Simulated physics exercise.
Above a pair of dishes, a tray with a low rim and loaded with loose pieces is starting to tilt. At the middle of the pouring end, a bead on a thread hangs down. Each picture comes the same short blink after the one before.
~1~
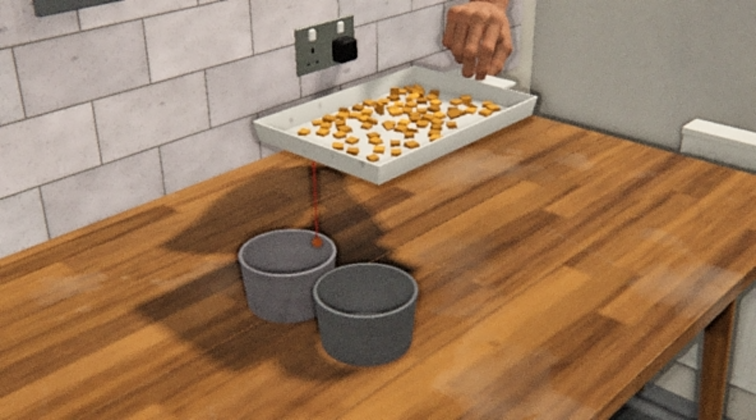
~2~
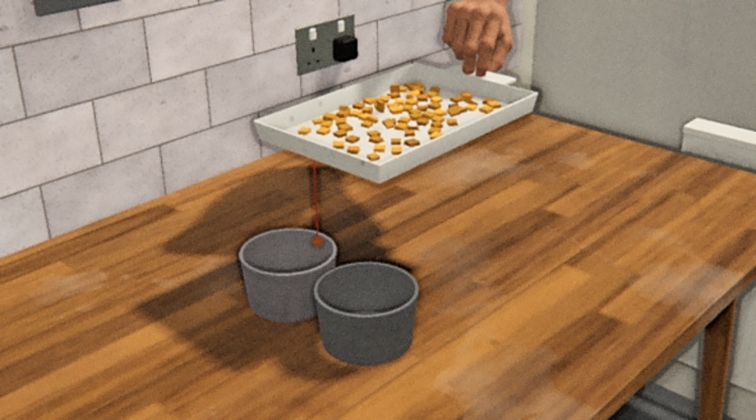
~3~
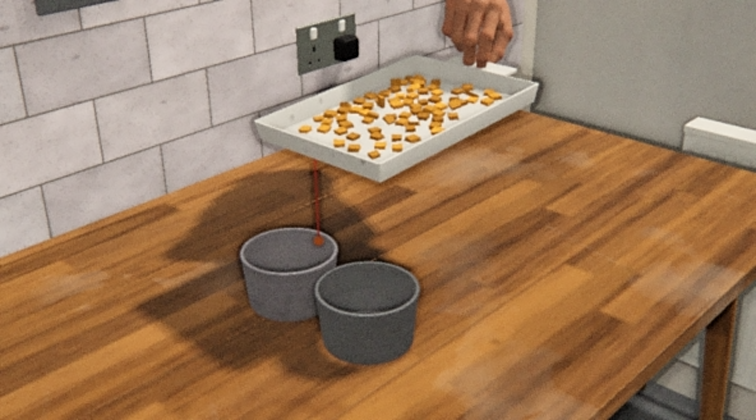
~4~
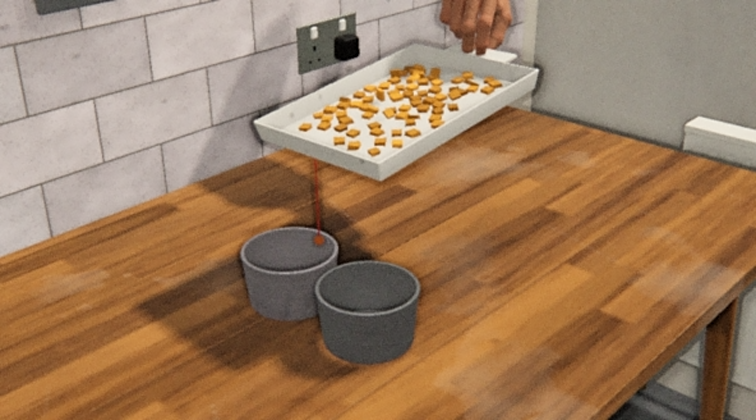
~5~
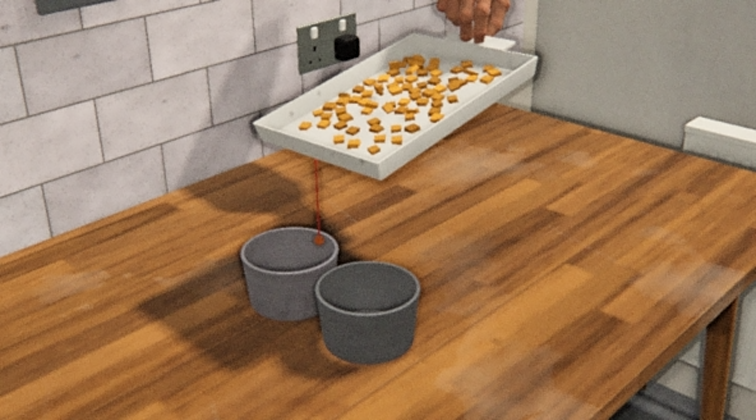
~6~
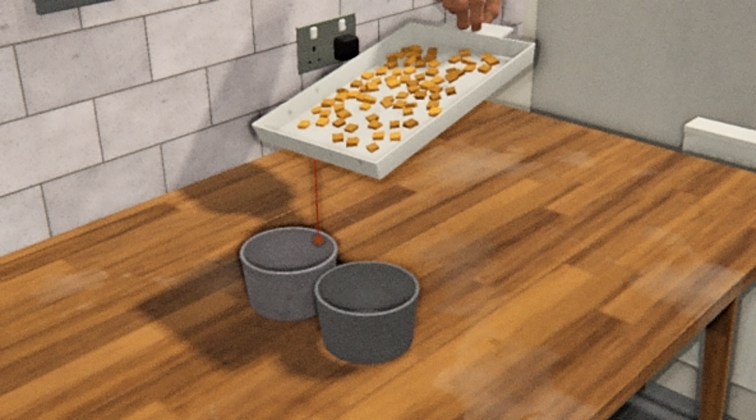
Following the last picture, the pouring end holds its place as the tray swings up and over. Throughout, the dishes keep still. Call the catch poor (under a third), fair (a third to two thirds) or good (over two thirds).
Fair - a third to two thirds is caught.
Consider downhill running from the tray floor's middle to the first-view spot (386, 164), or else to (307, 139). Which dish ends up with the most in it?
First spot: The rightmost dish, second spot: The leftmost dish.
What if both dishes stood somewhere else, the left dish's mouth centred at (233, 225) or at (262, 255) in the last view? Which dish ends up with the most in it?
The first arrangement gives the one at right, the second arrangement gives the one at left.
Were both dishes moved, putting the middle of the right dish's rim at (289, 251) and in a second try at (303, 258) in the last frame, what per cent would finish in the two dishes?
The first try yields 60% and the second yields 60%.
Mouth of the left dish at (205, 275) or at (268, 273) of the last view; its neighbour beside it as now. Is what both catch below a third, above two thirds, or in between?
First below one third, then the middle third.
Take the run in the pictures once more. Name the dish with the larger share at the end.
It turns out to be the left.
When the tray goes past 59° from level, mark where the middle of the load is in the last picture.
Somewhere about pixel (304, 125).
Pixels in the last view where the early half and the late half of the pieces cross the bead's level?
Half one: (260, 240), half two: (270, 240).
Soon, tray tipped steeply; all on the tray.
A while on, tray tipped right over; nearly all on the tray; a stray few outside both; a small part in the air.
Towards the end, tray tipped past a quarter turn; a stray few in the right dish; about half in the left dish; about half outside both.
Finally, tray tipped past a quarter turn; a stray few in the right dish; about half in the left dish; about half outside both.
